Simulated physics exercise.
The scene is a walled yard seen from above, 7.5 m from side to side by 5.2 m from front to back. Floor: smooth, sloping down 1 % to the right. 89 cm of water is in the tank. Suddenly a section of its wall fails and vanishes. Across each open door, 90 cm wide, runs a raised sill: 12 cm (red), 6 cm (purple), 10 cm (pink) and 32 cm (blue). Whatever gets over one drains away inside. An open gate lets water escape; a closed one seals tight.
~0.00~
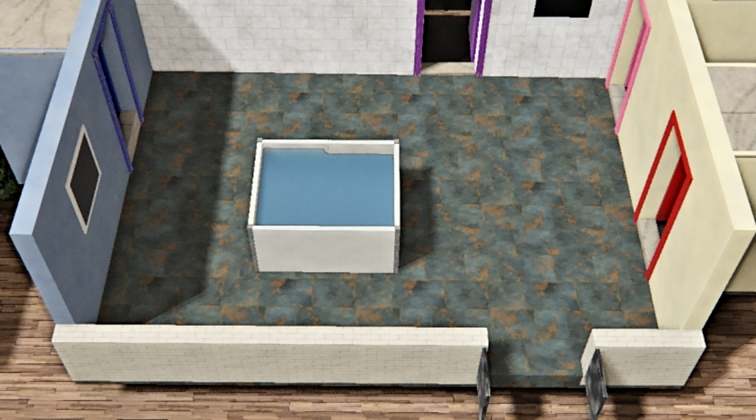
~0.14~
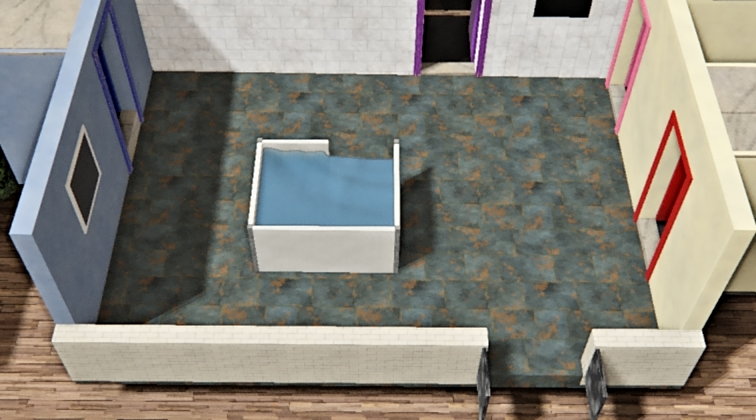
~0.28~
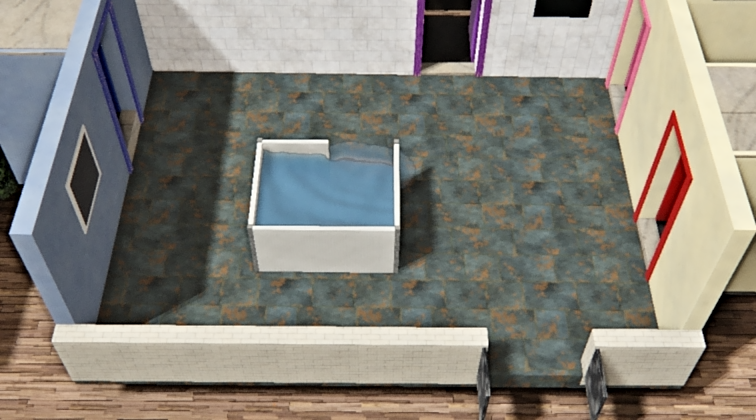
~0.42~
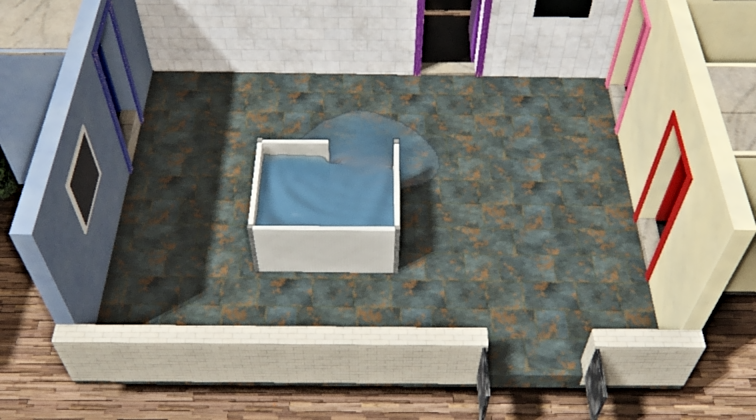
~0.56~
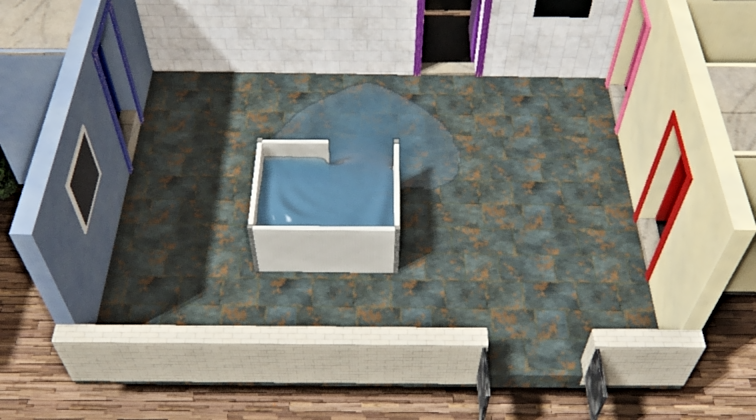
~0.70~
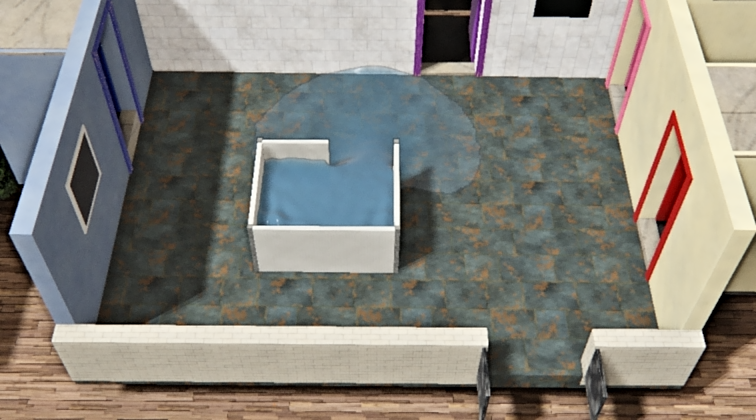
In a walled yard with a mottled dark floor, a white tank of still blue water stands near the middle. Part of its far wall vanishes, and water pours out through the gap, then spreads across the floor in a widening, thin, rounded sheet toward the back wall while the tank's level drops somewhat.
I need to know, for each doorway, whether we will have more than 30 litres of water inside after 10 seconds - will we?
Red door: Beneath the limit; purple door: Above the limit; pink door: Above the limit; blue door: Beneath the limit.
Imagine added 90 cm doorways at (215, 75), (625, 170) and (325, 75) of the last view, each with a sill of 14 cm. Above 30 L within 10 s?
In turn: Short of it, short of it, beyond it.
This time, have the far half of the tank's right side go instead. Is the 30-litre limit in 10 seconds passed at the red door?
Then the red door ends up out of bounds.
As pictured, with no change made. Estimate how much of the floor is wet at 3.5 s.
Wet share: Near 45 percent.
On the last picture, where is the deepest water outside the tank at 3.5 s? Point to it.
You'll find it around (592, 78).
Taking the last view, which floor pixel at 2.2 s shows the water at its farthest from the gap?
Location: Approx. (603, 78) in the last view.
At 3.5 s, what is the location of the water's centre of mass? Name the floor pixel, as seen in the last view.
The water's centre sits at about (357, 145).
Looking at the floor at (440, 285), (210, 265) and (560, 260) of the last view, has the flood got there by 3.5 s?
Point 1: Unreached; point 2: Unreached; point 3: Unreached.
After 1.4 s water covers 25 % of the floor and is deepest (42 cm) near (373, 82); red door not reached, purple door 25 cm at the sill, 44 L in, pink door not reached, blue door not reached.
After 2.2 s water covers 35 % of the floor and is deepest (46 cm) near (603, 78); red door not reached, purple door 20 cm at the sill, 141 L in, pink door 18 cm at the sill, 5 L in, blue door not reached.
After 3.5 s water covers 45 % of the floor and is deepest (25 cm) near (592, 78); red door not reached, purple door 15 cm at the sill, 212 L in, pink door 24 cm at the sill, 112 L in, blue door 12 cm at the sill, 0 L in.
After 6.0 s water covers 80 % of the floor and is deepest (16 cm) near (608, 102); red door 4 cm at the sill, 0 L in, purple door 10 cm at the sill, 260 L in, pink door 15 cm at the sill, 212 L in, blue door 7 cm at the sill, 0 L in.
After 10.0 s water covers 95 % of the floor and is deepest (10 cm) near (659, 348); red door 4 cm at the sill, 0 L in, purple door 5 cm at the sill, 268 L in, pink door 9 cm at the sill, 230 L in, blue door 2 cm at the sill, 0 L in.
